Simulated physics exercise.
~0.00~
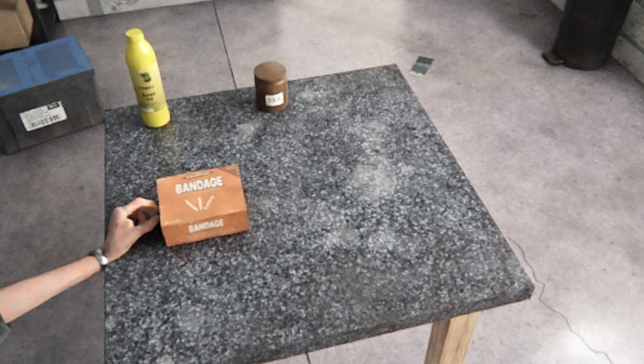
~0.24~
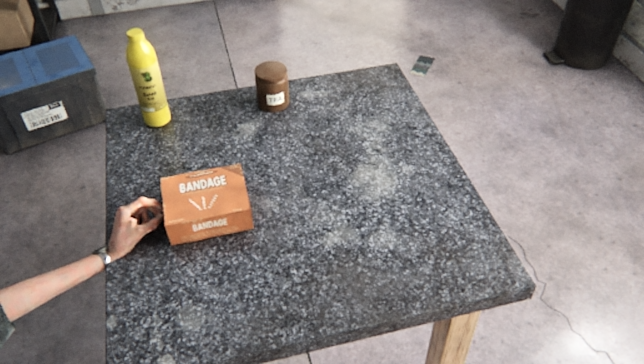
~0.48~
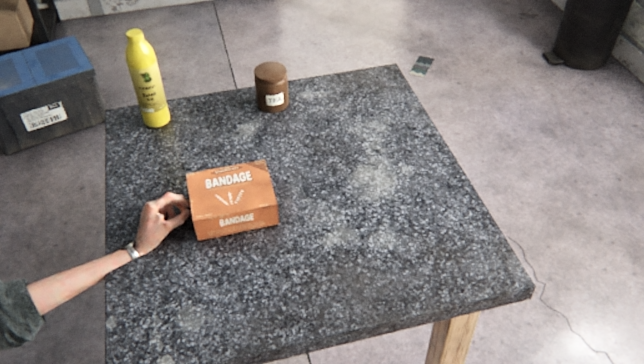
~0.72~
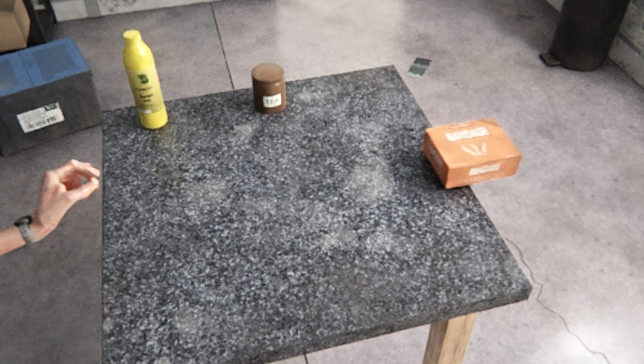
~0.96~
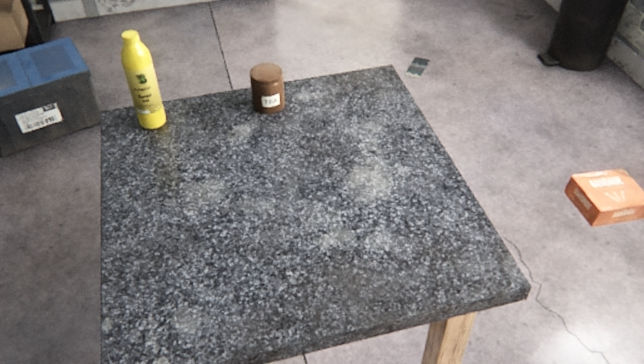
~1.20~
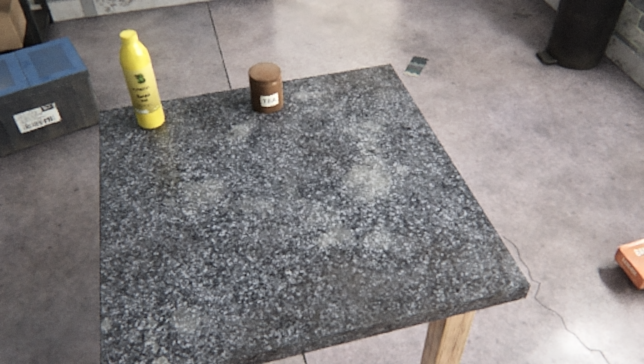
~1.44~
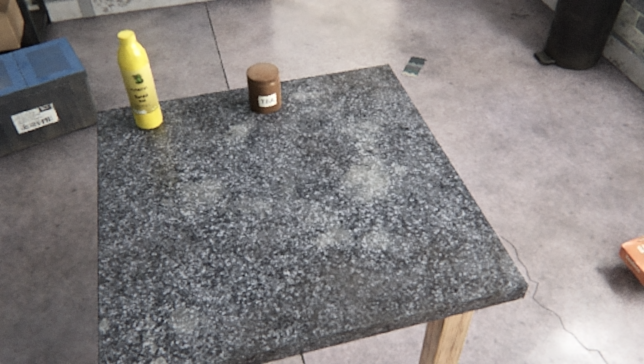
An orange bandage box slid right across a dark speckled table as a hand pushed it and let go, then it went over the edge and ended up on the floor, while the yellow bottle and brown jar stayed put.
